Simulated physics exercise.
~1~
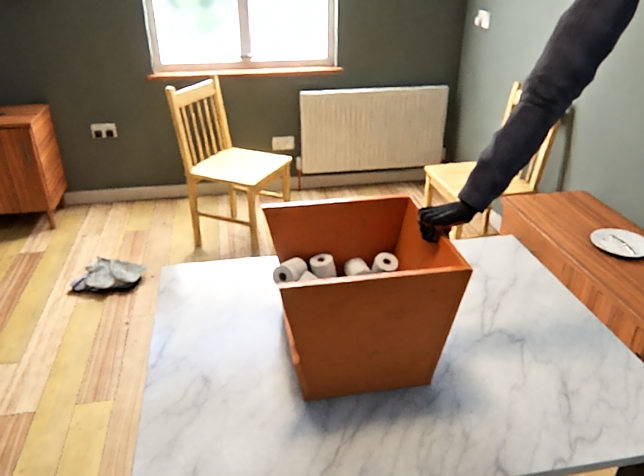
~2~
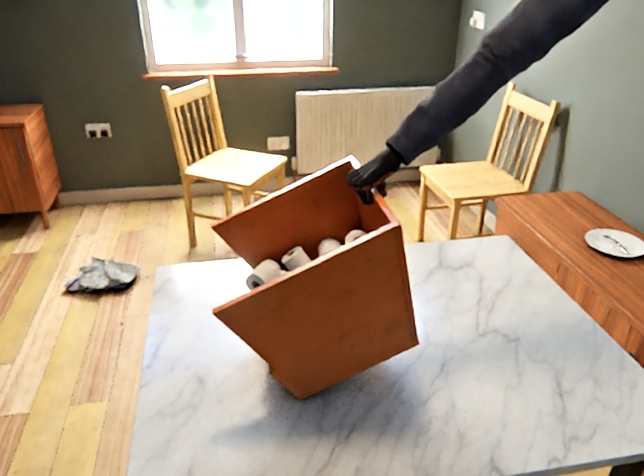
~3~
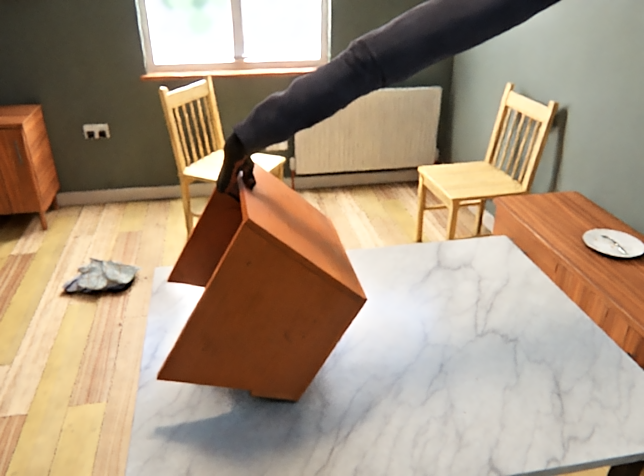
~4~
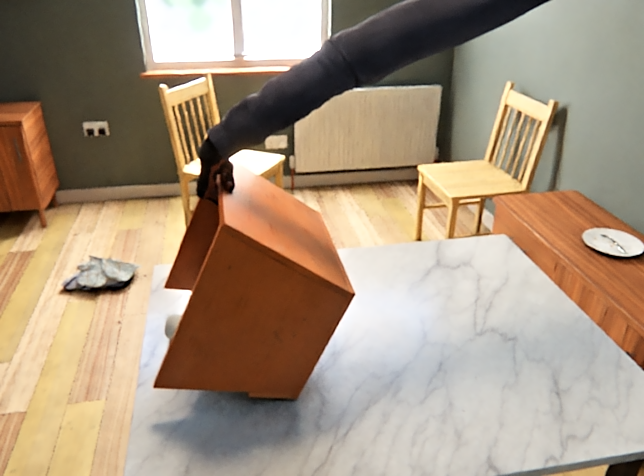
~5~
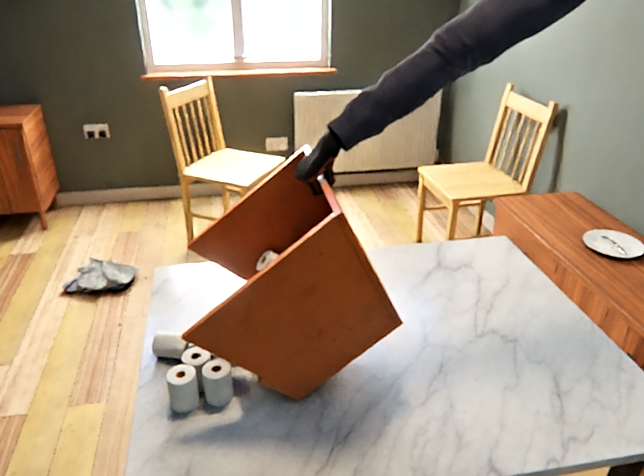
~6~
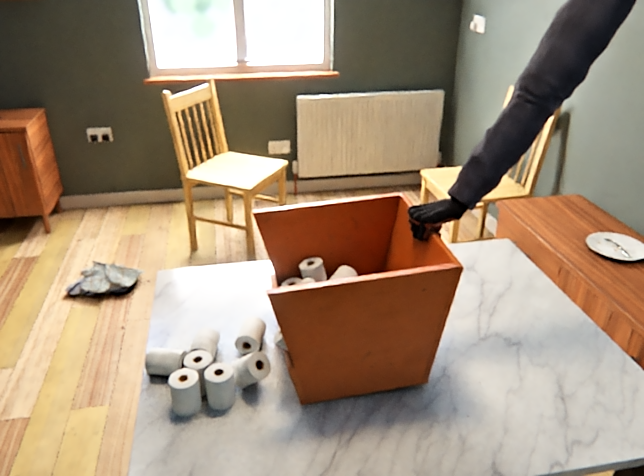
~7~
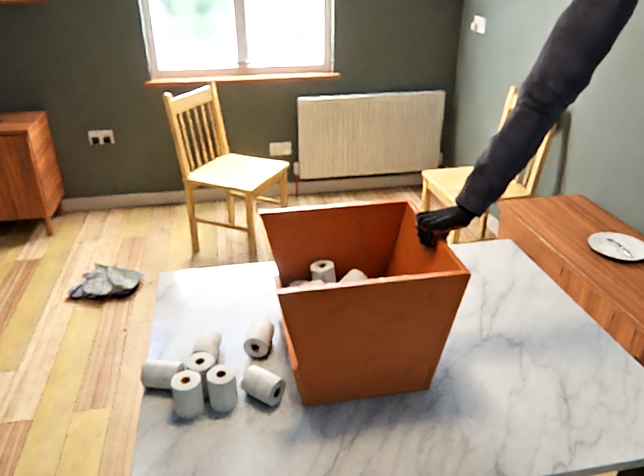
A dark-sleeved arm with a black glove reaches in from the upper right and grips the right rim of an orange tub of pale paper rolls on a white marbled table. The slightly swaying view looks down into a green-walled room with wooden chairs, a radiator and a window behind. The hand levers the tub up from the right, tipping it steeply onto its left edge. Rolls spill out to the left as it is lowered again. The tub ends upright, several rolls still inside, with seven lying or standing on the table to its left.
